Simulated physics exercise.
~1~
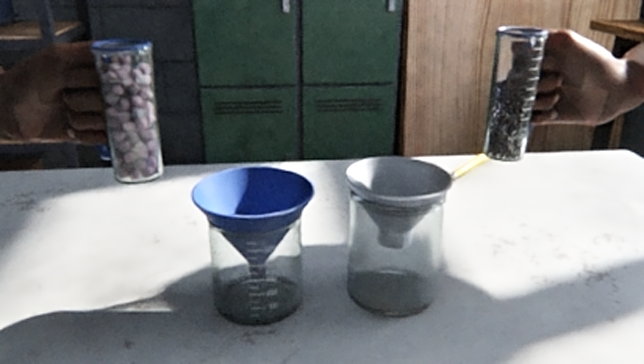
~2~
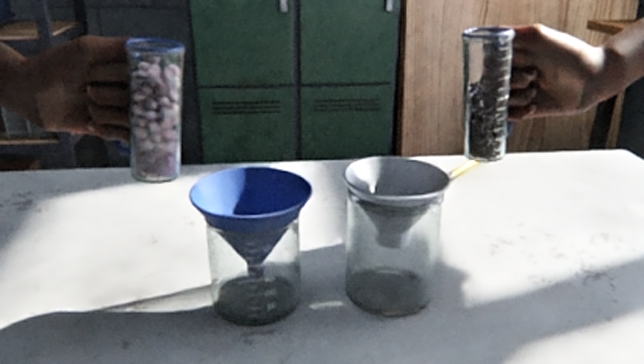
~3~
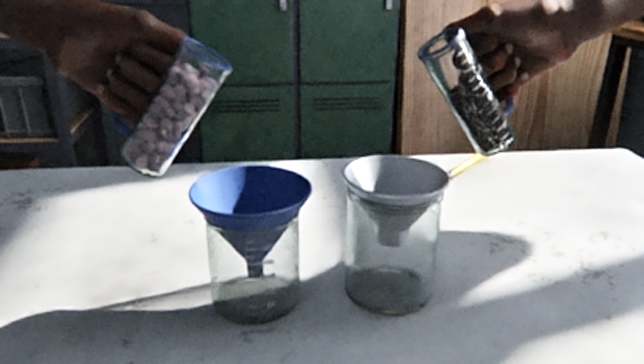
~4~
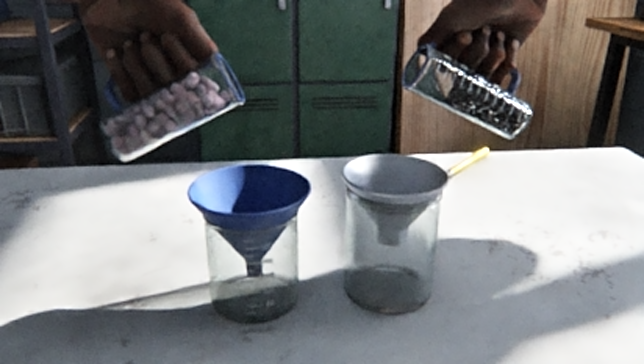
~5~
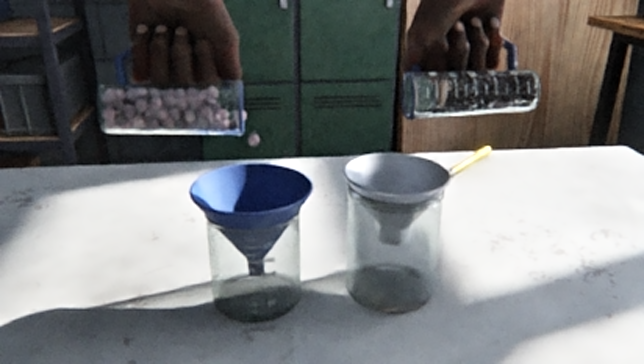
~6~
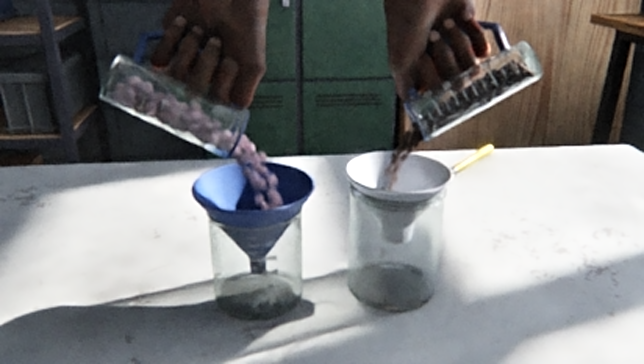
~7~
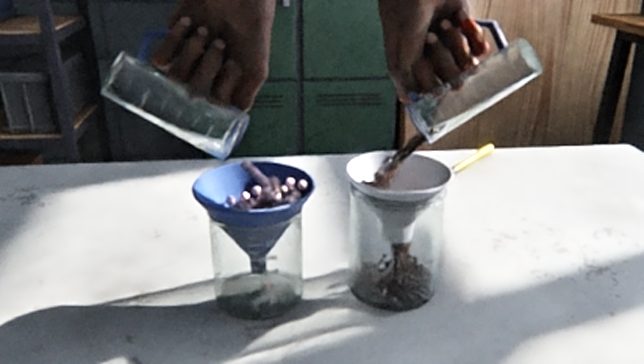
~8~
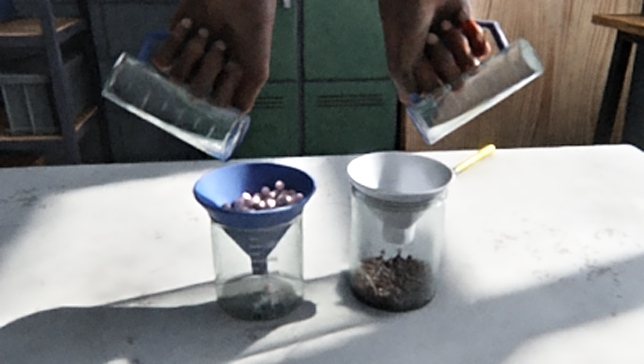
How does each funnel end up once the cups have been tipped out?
The blue funnel on the left stays clogged with pale pinkish pieces, while the grey funnel on the right empties and its dark pieces lie in the jar below.
